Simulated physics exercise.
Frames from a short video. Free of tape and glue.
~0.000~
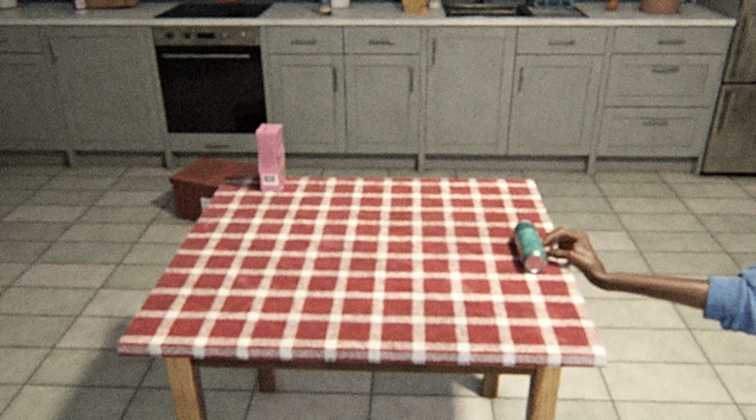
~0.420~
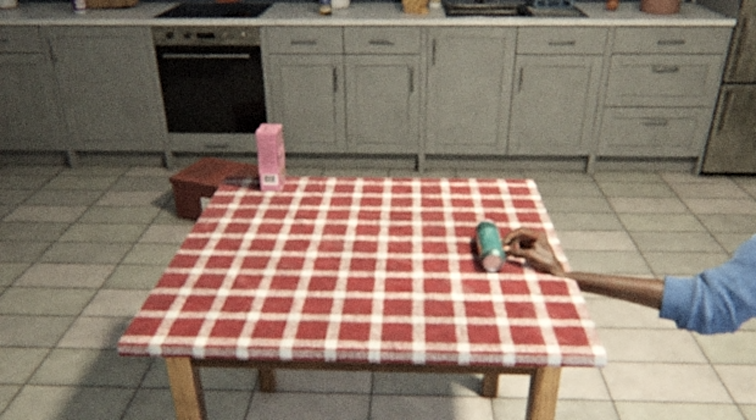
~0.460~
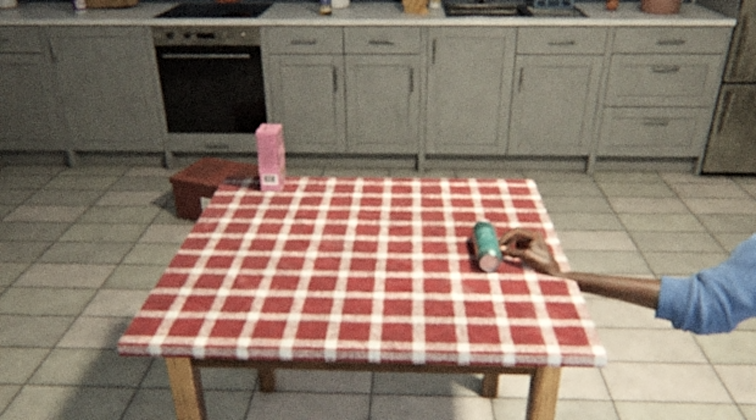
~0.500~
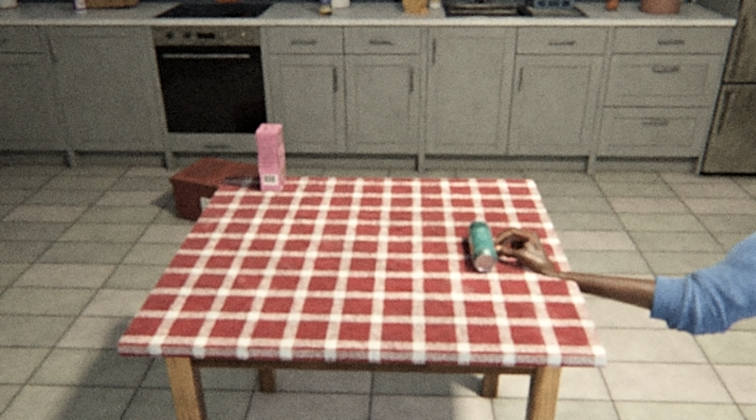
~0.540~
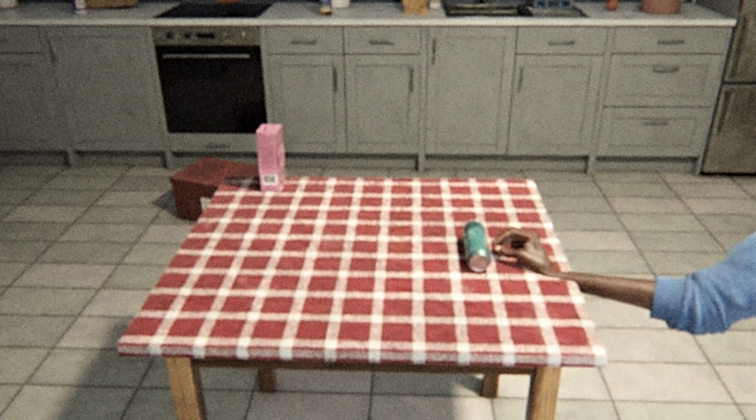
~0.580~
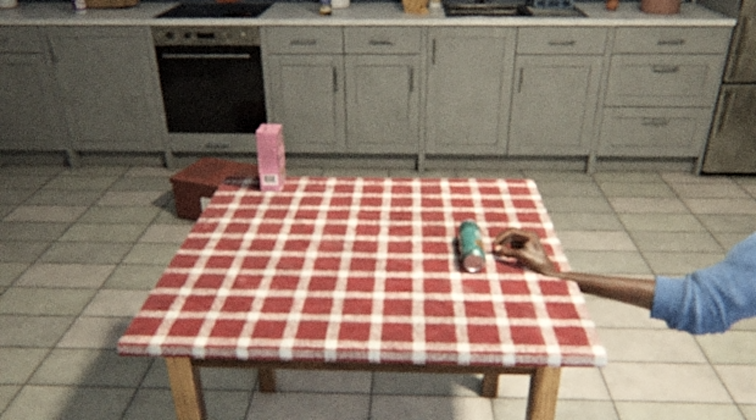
The clip opens on a kitchen table with a red-and-white checked cloth, a pink carton at its far left, and a hand touching a turquoise can lying near the right edge. The hand pushes the can a short way left, then stays nearly still as the can shifts slightly farther left, away from the fingers.
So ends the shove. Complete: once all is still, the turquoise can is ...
On the table.
Around 0.78 s, turquoise can displaced about its own width near (449, 245).
Around 1.08 s, turquoise can displaced well along near (424, 244).
Finally (2.0 s), moved from the start, turquoise can. Final places as the last picture's camera would see them, turquoise can near (406, 244).
